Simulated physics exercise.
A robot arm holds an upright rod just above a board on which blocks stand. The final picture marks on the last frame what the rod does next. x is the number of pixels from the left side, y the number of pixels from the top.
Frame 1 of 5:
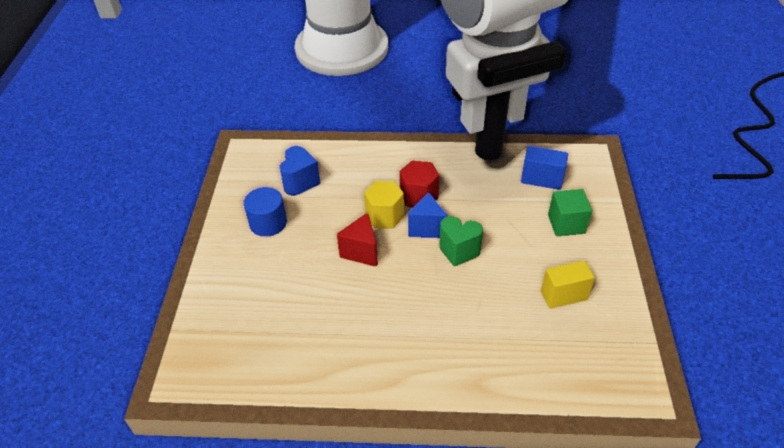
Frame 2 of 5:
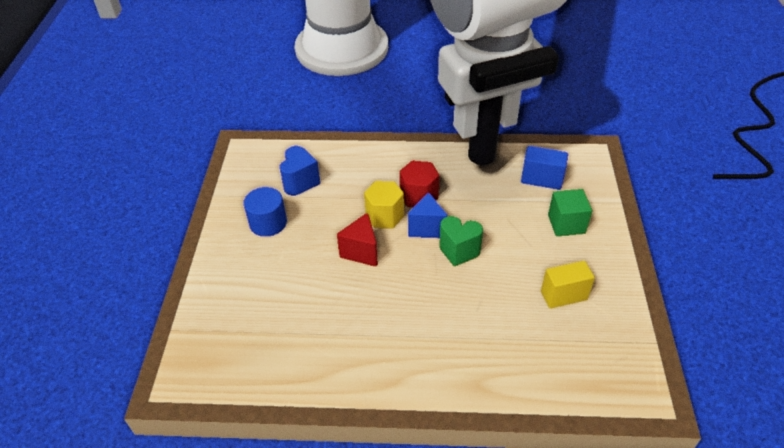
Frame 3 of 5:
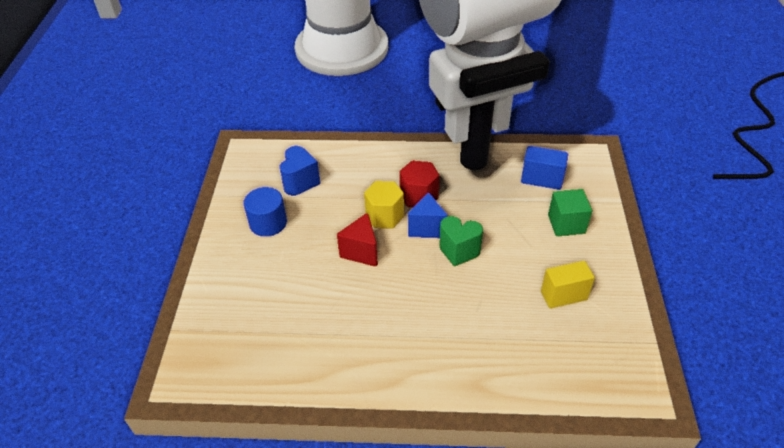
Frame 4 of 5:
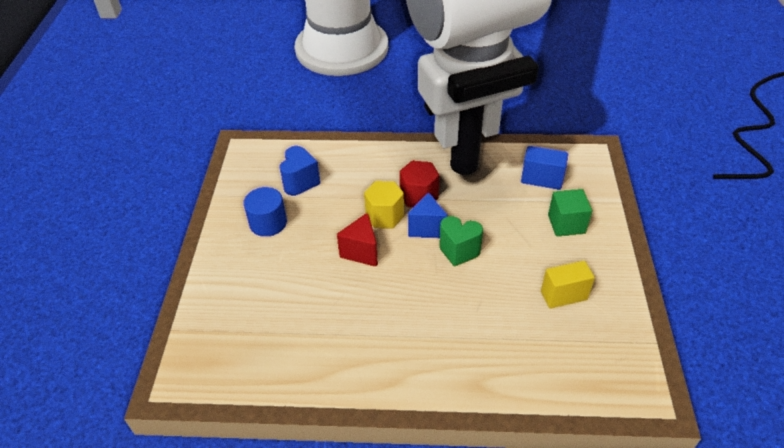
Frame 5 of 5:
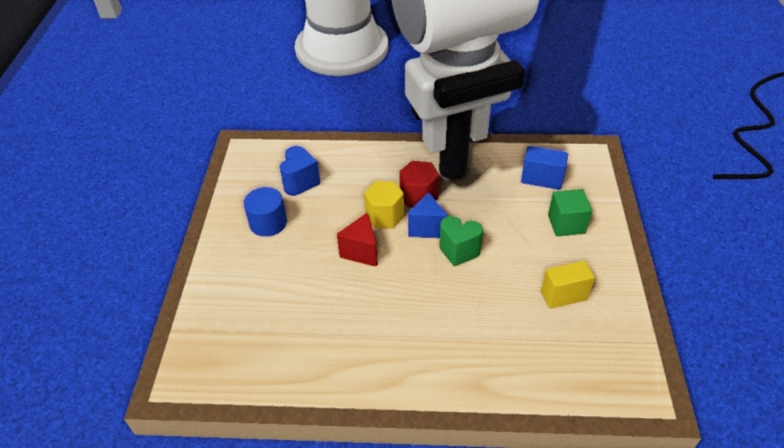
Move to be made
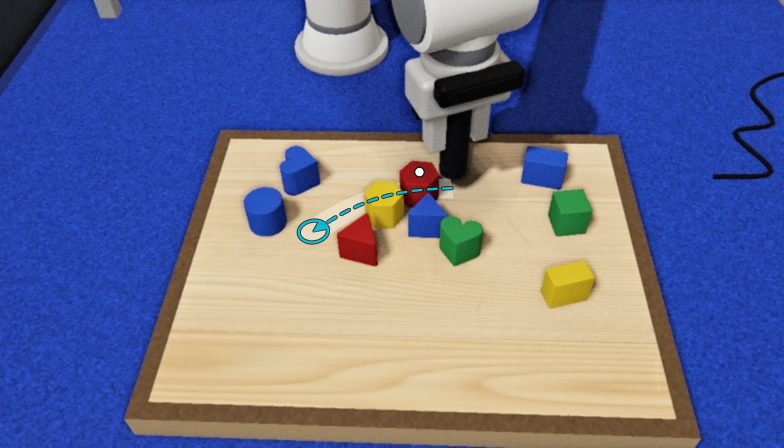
The clip opens on a robot arm holding a black upright rod near the far edge of a wooden board scattered with red, yellow, blue and green blocks. The arm moves the rod a short way left and slightly toward the viewer, nearing the red hexagonal block, while every block stays still.
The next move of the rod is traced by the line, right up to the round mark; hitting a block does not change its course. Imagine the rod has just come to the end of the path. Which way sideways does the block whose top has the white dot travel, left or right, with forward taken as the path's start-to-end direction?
The shift is rightward.
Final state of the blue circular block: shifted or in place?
Its place changes.
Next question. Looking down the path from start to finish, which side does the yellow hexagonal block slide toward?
Goes left.
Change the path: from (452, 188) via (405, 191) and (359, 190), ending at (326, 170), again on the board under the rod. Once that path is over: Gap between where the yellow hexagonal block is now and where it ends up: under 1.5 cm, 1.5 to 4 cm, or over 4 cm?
Its displacement is above 4 cm.
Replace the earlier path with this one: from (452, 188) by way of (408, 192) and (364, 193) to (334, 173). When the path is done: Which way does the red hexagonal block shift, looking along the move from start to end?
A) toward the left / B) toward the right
The correct letter is A.
The drawn path runs from (452, 188) by way of (402, 192) and (356, 207) to (313, 231); the dot is on the red hexagonal block.
On the path given first. One third of the way, rod at (401, 175); yellow hexagonal block at (355, 202), turned 55° anticlockwise; red hexagonal block at (370, 177).
Two thirds of the way, rod at (353, 190); yellow hexagonal block at (331, 213); red hexagonal block at (319, 187), turned 20° clockwise.
At the end, rod at (311, 214); blue circular block at (242, 199); yellow hexagonal block at (316, 232), turned 190° anticlockwise; red hexagonal block at (281, 195), turned 75° clockwise; blue triangular piece not moved.
